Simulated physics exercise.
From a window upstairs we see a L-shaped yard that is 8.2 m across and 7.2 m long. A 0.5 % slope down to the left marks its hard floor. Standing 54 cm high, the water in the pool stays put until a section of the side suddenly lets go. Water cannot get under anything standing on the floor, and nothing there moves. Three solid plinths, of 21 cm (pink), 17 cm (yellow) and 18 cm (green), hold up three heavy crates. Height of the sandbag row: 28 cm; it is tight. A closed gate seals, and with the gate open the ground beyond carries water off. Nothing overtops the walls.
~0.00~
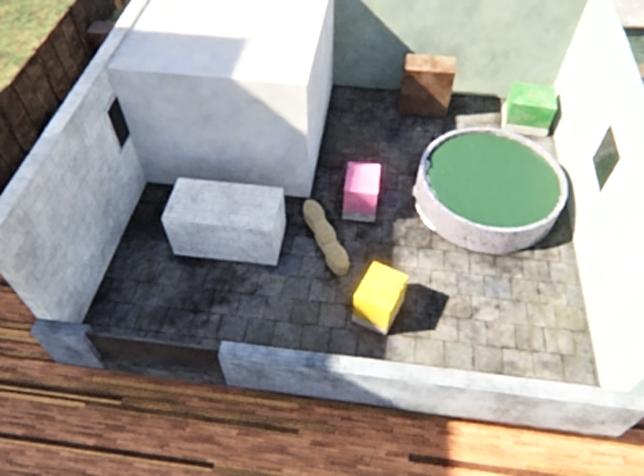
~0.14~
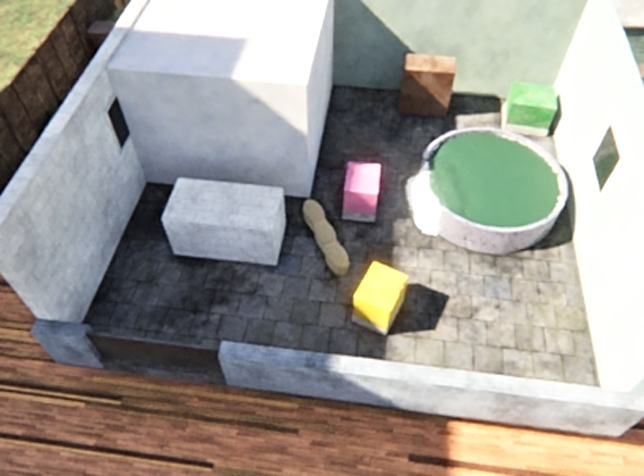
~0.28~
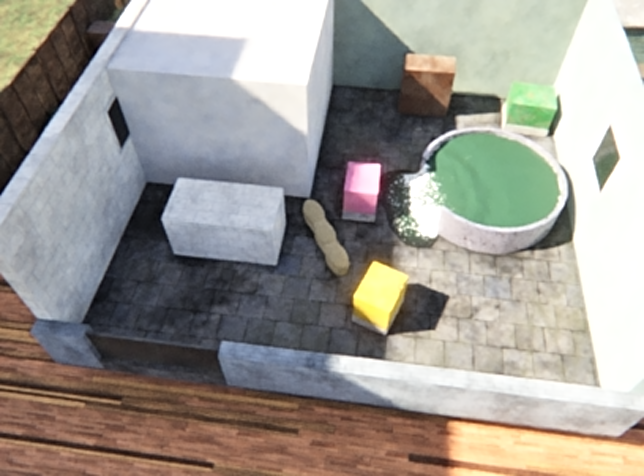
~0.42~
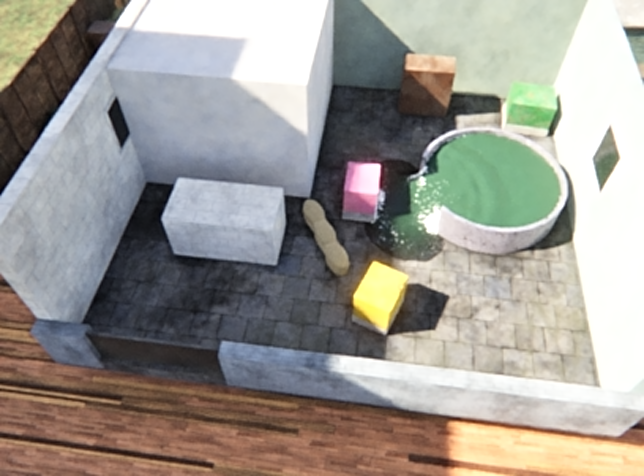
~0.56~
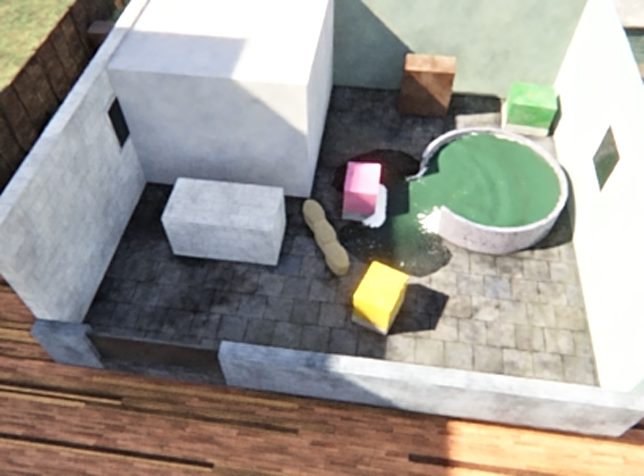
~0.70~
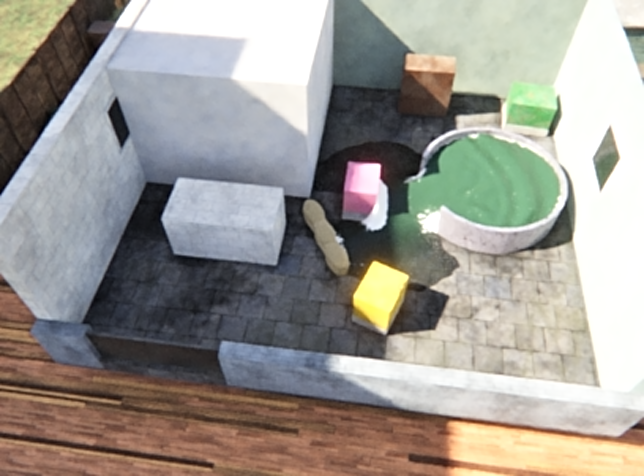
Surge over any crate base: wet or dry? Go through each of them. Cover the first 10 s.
Pink crate wet; yellow crate wet; green crate dry.
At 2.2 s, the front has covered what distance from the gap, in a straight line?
I'd say close to 4.6 m.
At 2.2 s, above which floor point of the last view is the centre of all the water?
Around (436, 207).
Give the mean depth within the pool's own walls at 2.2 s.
31 cm.
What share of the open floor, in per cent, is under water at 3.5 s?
Covered: Roughly 60 per cent.
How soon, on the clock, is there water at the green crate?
Arrival: Green 3.8 s.
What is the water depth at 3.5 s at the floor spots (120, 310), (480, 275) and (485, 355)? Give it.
Around 1 cm, 1 cm and 2 cm.
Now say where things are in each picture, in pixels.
The pool at (491, 178) is whole and still, 54 cm deep, in the first picture.
Water pours out at (422, 197) and has run 0.7 m, to (434, 233); deepest outside 26 cm, 54 cm at the pool's back, in the second picture.
The front is at (390, 175), 1.0 m from the gap at (422, 199); 1.0 m2 of floor is under water; 54 cm left at the back of the pool, in the third picture.
The front is at (366, 172), 1.3 m from the gap at (422, 199); 2.1 m2 of floor is under water; 54 cm left at the back of the pool, in the fourth picture.
Water pours out at (422, 199) and has run 1.7 m, to (342, 172); deepest outside 42 cm, 54 cm at the pool's back, in the fifth picture.
The front is at (317, 172), 2.2 m from the gap at (422, 199); 4.2 m2 of floor is under water; 52 cm left at the back of the pool, in the sixth picture.
After 1.4 s water covers 15 % of the floor and is deepest (44 cm) near (384, 203); pink plinth reached, yellow plinth reached, green plinth not reached.
After 2.2 s water covers 30 % of the floor and is deepest (38 cm) near (384, 203); pink plinth reached, yellow plinth reached, green plinth not reached.
After 3.5 s water covers 60 % of the floor and is deepest (26 cm) near (338, 93); pink plinth reached, yellow plinth reached, green plinth not reached.
After 6.0 s water covers 85 % of the floor and is deepest (18 cm) near (393, 98); pink plinth reached, yellow plinth reached, green plinth reached.
After 10.0 s water covers 95 % of the floor and is deepest (12 cm) near (536, 141); highest at the pink plinth 54 cm, highest at the yellow plinth 25 cm, highest at the green plinth 13 cm.
